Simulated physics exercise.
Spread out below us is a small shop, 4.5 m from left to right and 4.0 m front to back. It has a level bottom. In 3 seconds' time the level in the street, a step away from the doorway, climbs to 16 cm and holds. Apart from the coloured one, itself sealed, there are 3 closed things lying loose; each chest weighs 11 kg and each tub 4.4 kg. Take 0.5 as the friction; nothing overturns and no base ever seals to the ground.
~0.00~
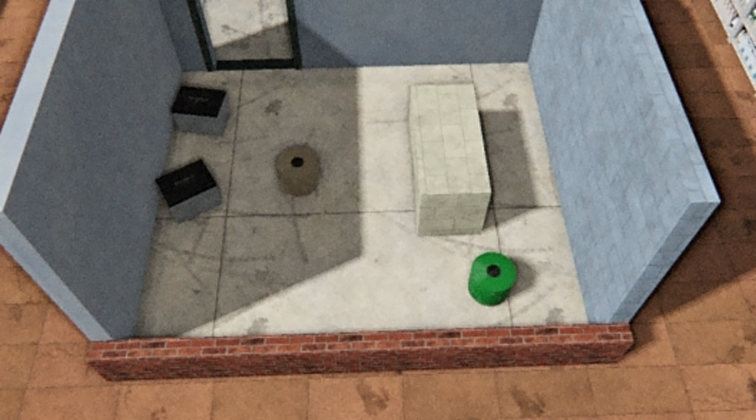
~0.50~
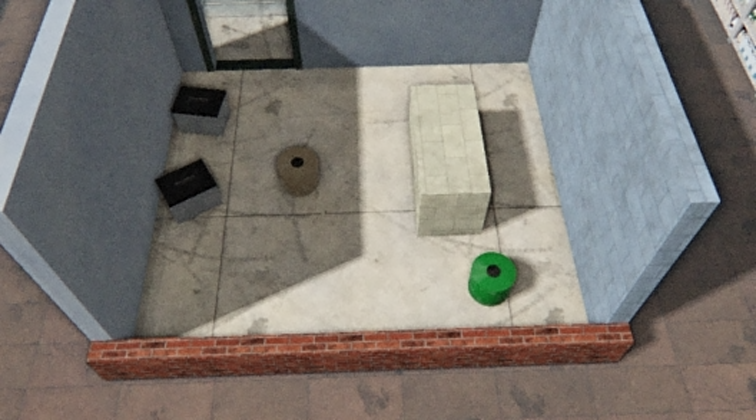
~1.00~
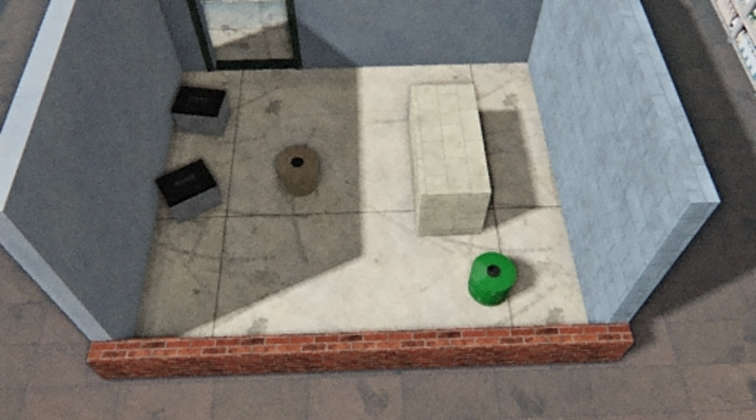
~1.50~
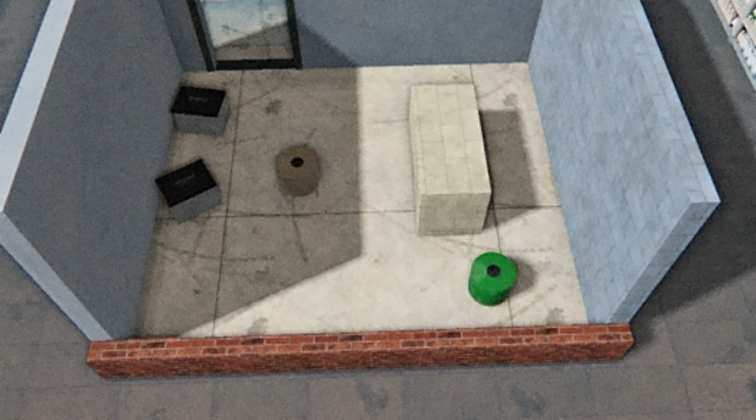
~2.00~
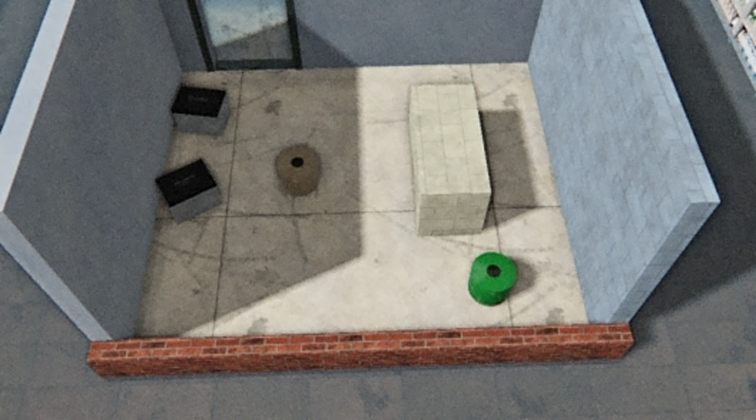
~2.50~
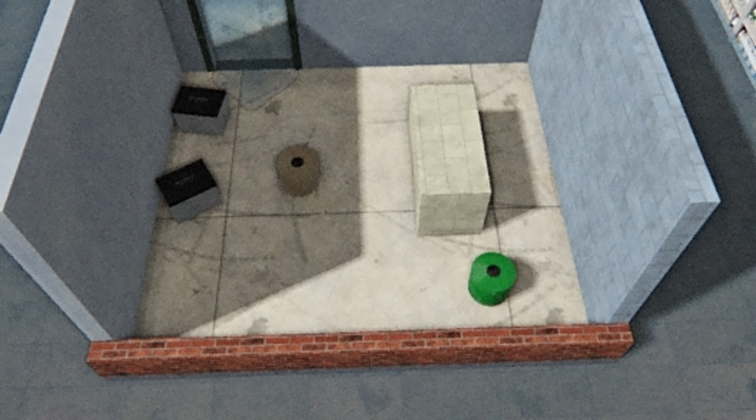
A small walled shop with a pale block, a green tub, a brown one and two dark-topped boxes stayed still, while the ground outside turned from orange-brown to dull blue-grey.
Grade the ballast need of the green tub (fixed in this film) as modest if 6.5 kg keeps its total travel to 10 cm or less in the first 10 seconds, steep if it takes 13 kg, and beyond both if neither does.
Steep.
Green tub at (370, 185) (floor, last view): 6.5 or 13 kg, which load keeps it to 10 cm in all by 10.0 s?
It turns out that the heavier alone succeeds.
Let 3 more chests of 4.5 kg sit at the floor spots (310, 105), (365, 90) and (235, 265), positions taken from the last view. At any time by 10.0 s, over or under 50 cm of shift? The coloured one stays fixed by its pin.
Answer by position: Outside the range; inside the range; outside the range.
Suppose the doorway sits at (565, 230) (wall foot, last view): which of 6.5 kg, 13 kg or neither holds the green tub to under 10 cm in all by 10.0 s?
Result: Nothing offered works.
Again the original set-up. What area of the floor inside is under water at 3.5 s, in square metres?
Wet area: Approx. 2.5 m2.
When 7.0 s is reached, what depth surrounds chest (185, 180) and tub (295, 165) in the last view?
Around 3 cm and 5 cm.
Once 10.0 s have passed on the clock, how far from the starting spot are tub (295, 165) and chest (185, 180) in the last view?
The first is 250 cm from its start, the second 150 cm.
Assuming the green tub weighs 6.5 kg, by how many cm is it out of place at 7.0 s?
About 0 cm.
After 3.5 s the green tub would be 0 cm from its start with 6.5 kg and 0 cm from its start with 13 kg; 0 cm of water round it then.
After 4.5 s the green tub would be 0 cm from its start with 6.5 kg and 0 cm from its start with 13 kg; 0 cm of water round it then.
After 7.0 s the green tub would be 0 cm from its start with 6.5 kg and 0 cm from its start with 13 kg; 1 cm of water round it then.
After 10.0 s the green tub would be 36 cm from its start with 6.5 kg and 1 cm from its start with 13 kg; 5 cm of water round it then.
